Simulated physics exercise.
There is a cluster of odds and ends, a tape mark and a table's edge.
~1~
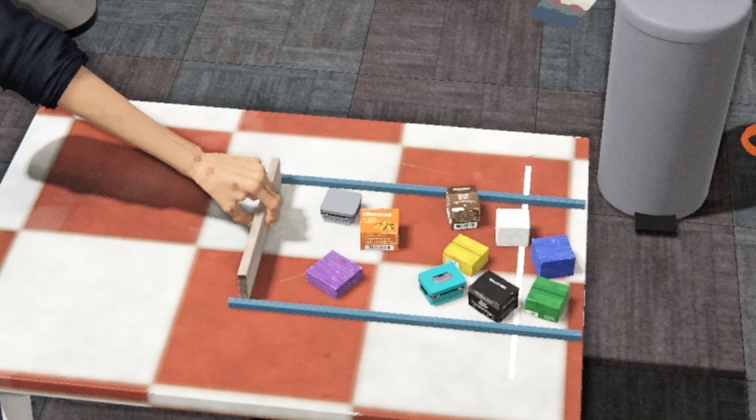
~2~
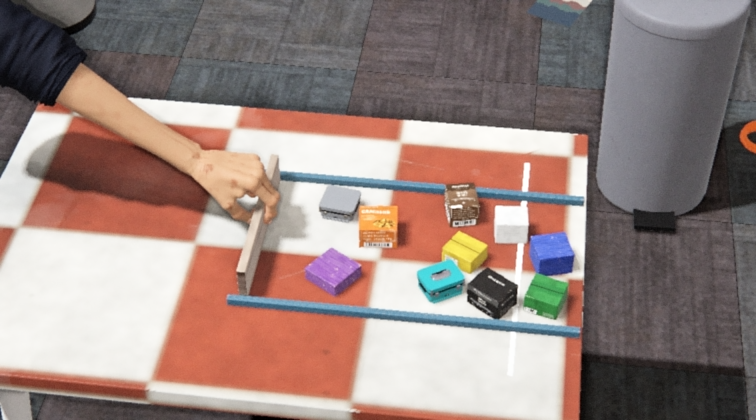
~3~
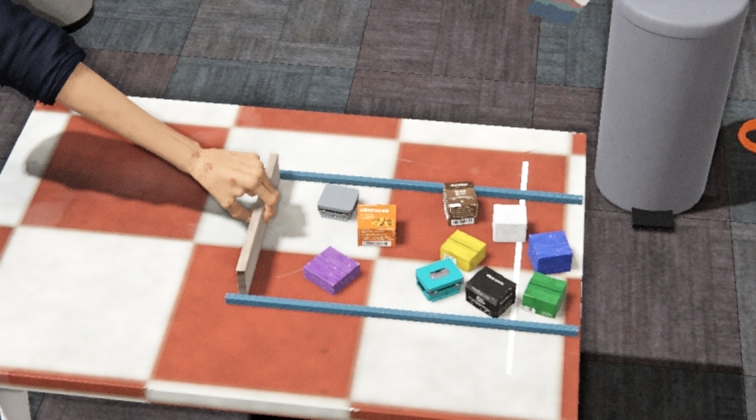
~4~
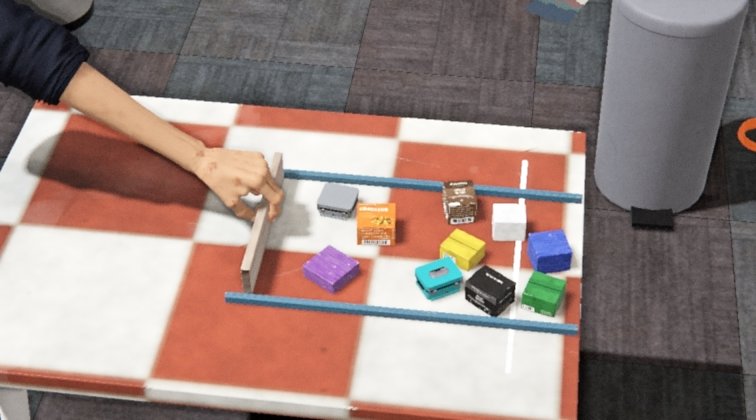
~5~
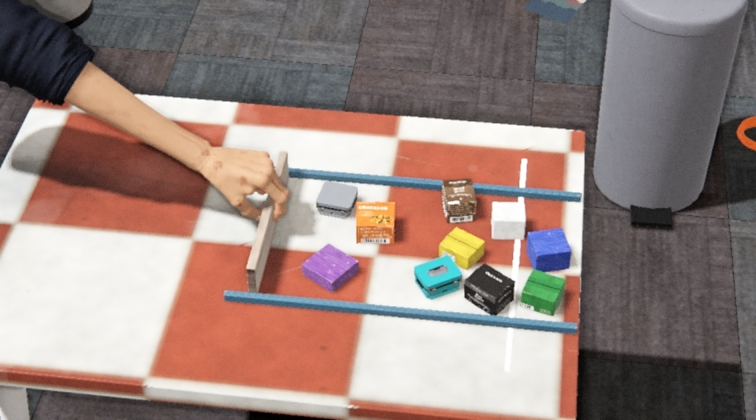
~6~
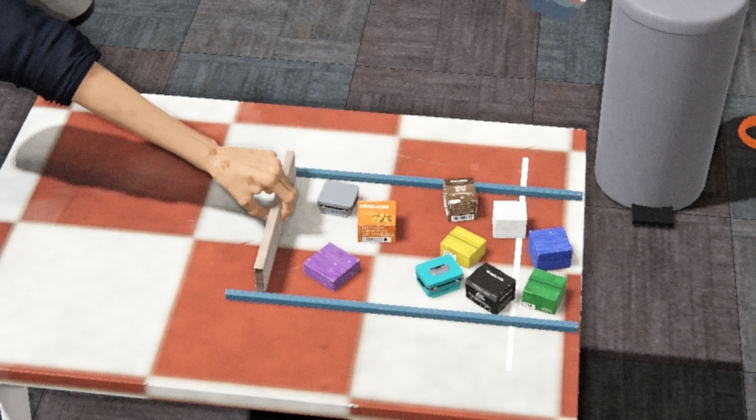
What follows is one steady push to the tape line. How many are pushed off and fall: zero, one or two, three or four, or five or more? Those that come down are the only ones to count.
The pieces that topple off will total three or four.
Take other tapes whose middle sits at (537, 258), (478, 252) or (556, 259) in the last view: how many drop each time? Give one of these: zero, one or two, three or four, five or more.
First five or over, then one or two, and last at least five.
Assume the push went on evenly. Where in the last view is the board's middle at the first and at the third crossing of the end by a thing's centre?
About (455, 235) and about (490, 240).
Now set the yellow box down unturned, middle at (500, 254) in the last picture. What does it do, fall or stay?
From that start, the object then is safe.
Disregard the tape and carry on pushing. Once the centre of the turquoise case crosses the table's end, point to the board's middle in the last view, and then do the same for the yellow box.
Turquoise case: (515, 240); yellow box: (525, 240).
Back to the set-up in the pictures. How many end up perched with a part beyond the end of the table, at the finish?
The count is 3.
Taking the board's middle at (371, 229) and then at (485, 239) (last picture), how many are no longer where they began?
The count reaches 3 first and 10 second.
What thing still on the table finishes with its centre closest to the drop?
The one in question is the turquoise case.
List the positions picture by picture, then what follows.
The first frame shows blue block (553, 258); green box (547, 300); white block (513, 228); board (261, 227); tape (521, 264).
The second frame shows green box (546, 297); grey case (340, 205).
The third frame shows white block (510, 224); board (259, 223).
The fourth frame shows blue block (549, 252); yellow box (463, 250).
The fifth frame shows green box (543, 293); black box (489, 289).
The sixth frame shows blue block (550, 249); green box (544, 292); white block (510, 220); board (276, 220); tape (518, 256).
Soon after, none off yet; blue block at rest near (550, 249); green box at rest near (544, 292); white block at rest near (510, 220).
After that, none off yet; blue block at rest near (550, 249); green box moving near (553, 294); white block at rest near (510, 220).
And then, one off so far; blue block displaced about its own width near (575, 252); green box on its way down near (604, 374); white block displaced well along near (565, 227).
In the end, the number that fall off is three or four; gone, black box, white block, green box and blue block.
